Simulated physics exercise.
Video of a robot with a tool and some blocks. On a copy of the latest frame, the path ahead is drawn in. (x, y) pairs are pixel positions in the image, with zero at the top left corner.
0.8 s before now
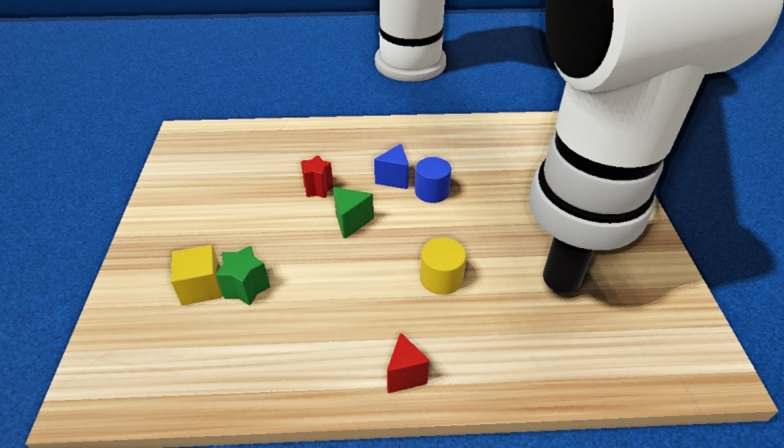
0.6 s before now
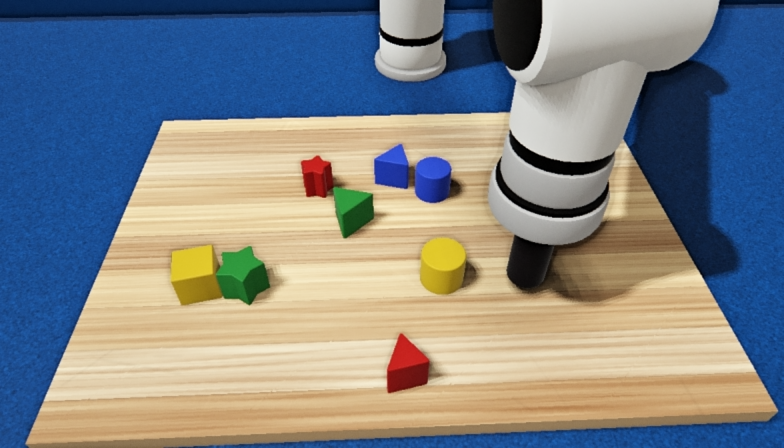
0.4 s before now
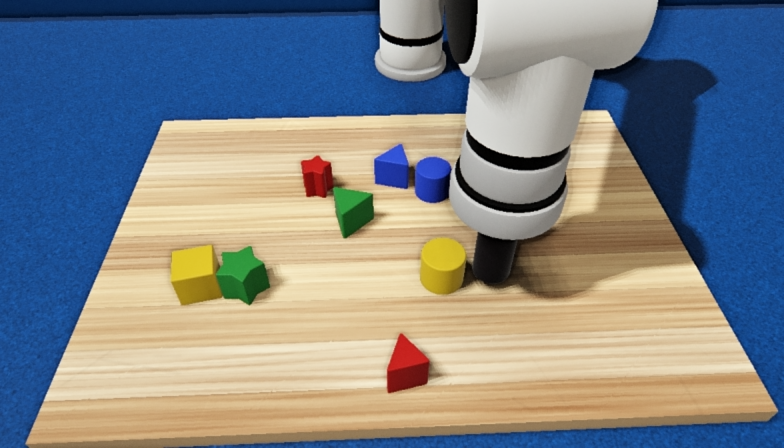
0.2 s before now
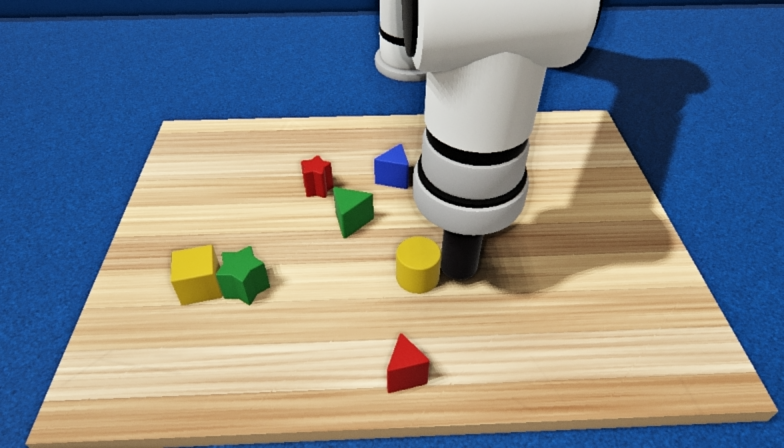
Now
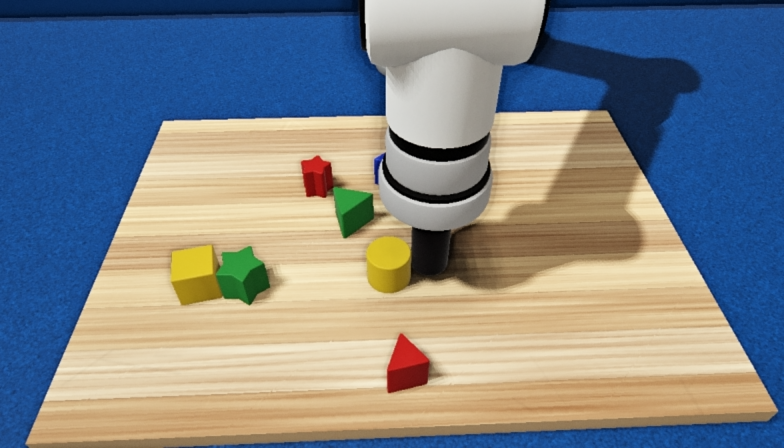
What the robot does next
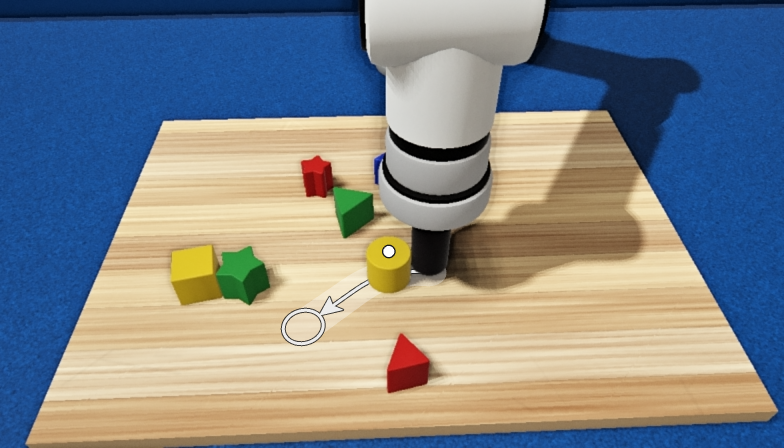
On a wooden board scattered with colorful blocks, a white robot arm with a black tip moved left to the yellow round block, then pushed it a short way left while the visible others stayed put.
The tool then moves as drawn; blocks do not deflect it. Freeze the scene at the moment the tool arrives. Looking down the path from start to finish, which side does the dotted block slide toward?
Picture yourself facing from the start of the path to its end: The dotted block moves off to your right.
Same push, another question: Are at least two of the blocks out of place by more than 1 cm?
No
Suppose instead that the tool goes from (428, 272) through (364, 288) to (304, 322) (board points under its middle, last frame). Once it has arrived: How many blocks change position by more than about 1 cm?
Only one of them.
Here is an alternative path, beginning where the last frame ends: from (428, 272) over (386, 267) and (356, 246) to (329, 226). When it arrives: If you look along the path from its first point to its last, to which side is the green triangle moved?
Well, taking the path from its start to its end as straight ahead, the green triangle moves to the right.
Path on the board, from (428, 272) through (382, 276) and (343, 299) to (303, 327); the dot is on the yellow round block.
On the path given first. One third of the way, tool at (382, 268); yellow round block at (340, 258).
Two thirds of the way, tool at (341, 291); yellow round block at (298, 267).
At the end, tool at (302, 318); green star in place; yellow round block at (282, 270).
